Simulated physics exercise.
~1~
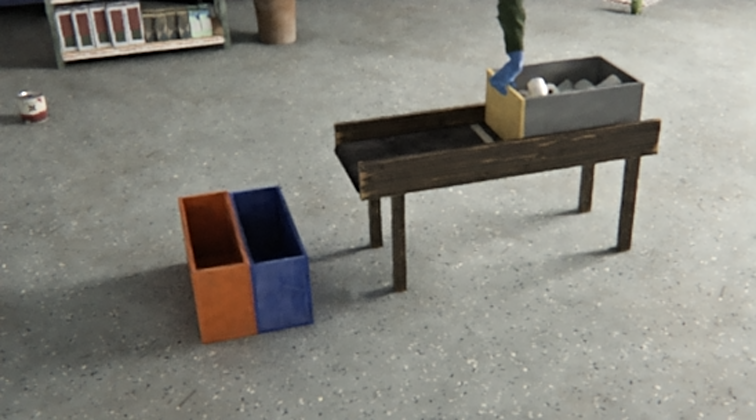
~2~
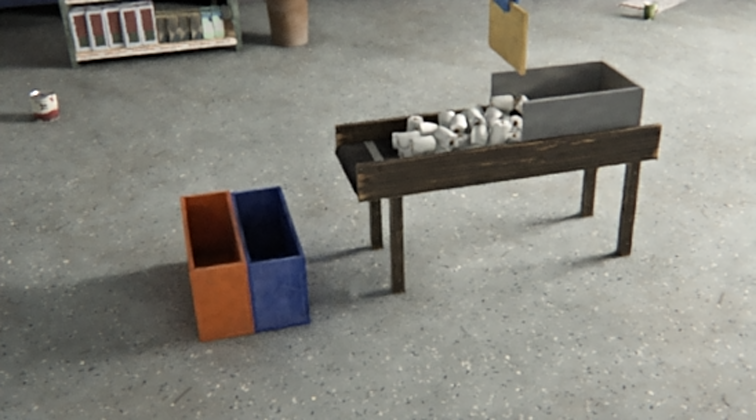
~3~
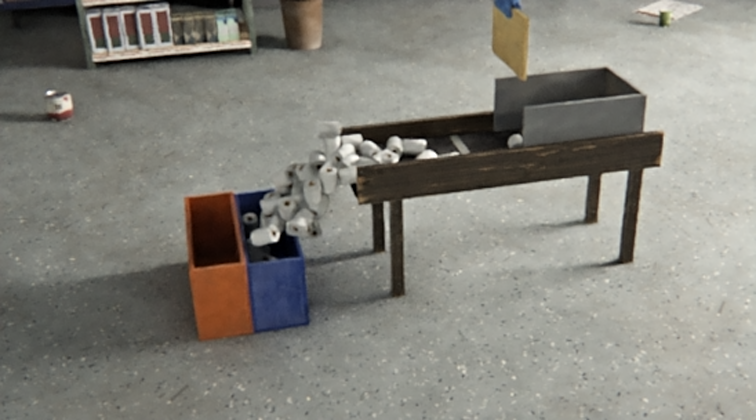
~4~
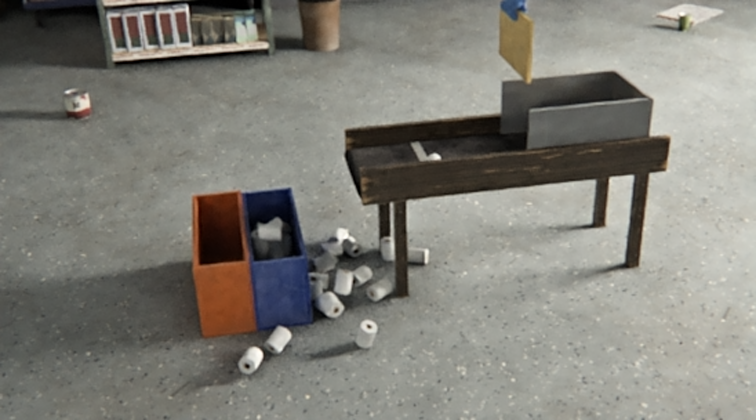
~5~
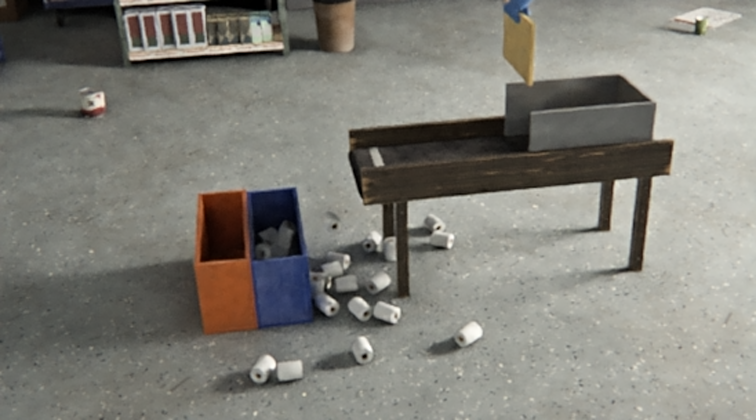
The clip shows a blue-gloved hand lifting a yellow gate from a grey pen on a raised belt, letting white paper rolls ride left and tumble off the end, many landing in the blue box and others scattering on the floor, while the orange box stays empty.
